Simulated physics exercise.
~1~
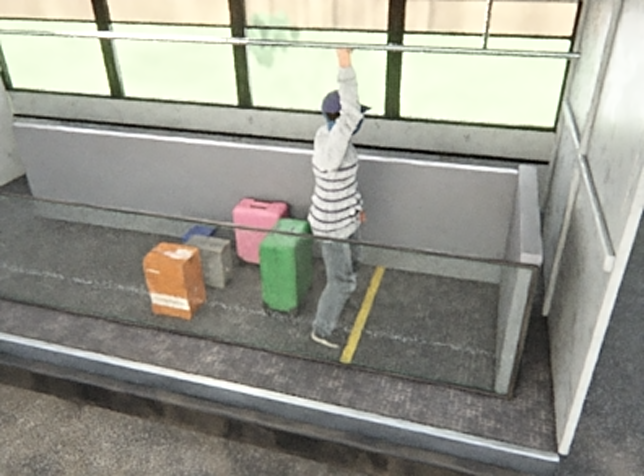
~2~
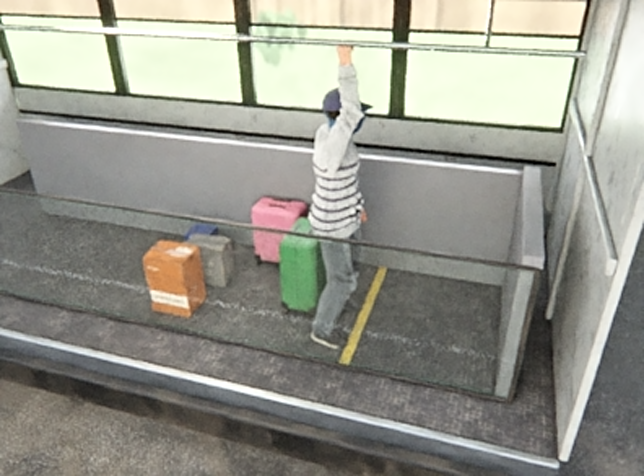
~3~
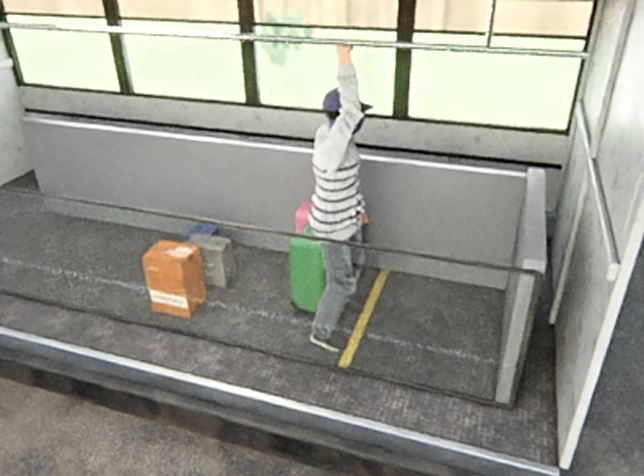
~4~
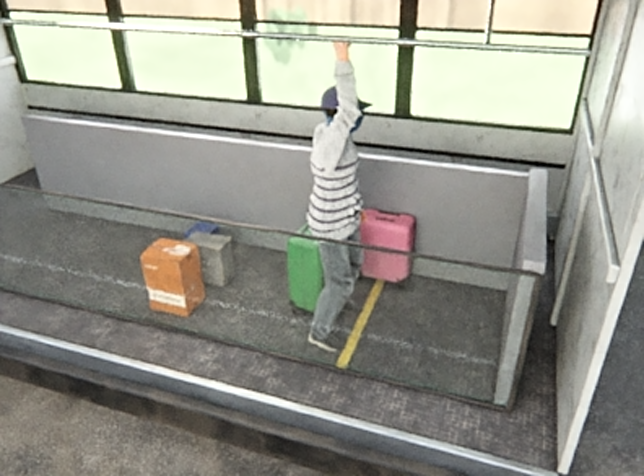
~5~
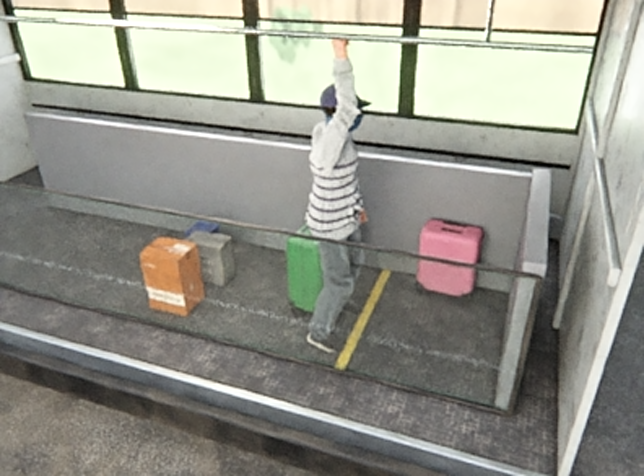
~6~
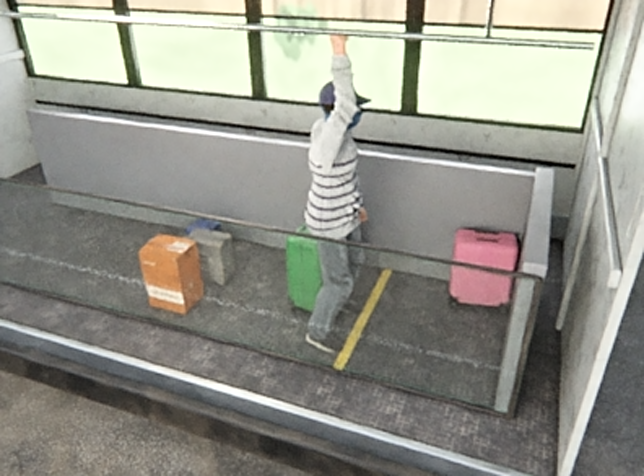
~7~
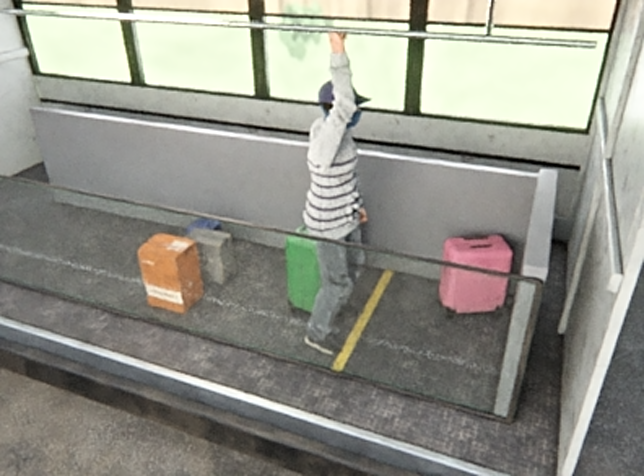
A passenger in a striped top and dark cap stands in a bus bay, seen from above through a low clear barrier, one arm raised to the rail. Around the passenger's left stand a pink case, a green case, an orange pack, a grey carton and a blue tub, with a yellow line on the floor to the right. The green case shifts slightly right and stops beside the passenger, short of the line. The pink case slides behind the passenger, crosses the line and nears the right end, then eases back slightly. Both cases finish upright, while the other luggage stays put.
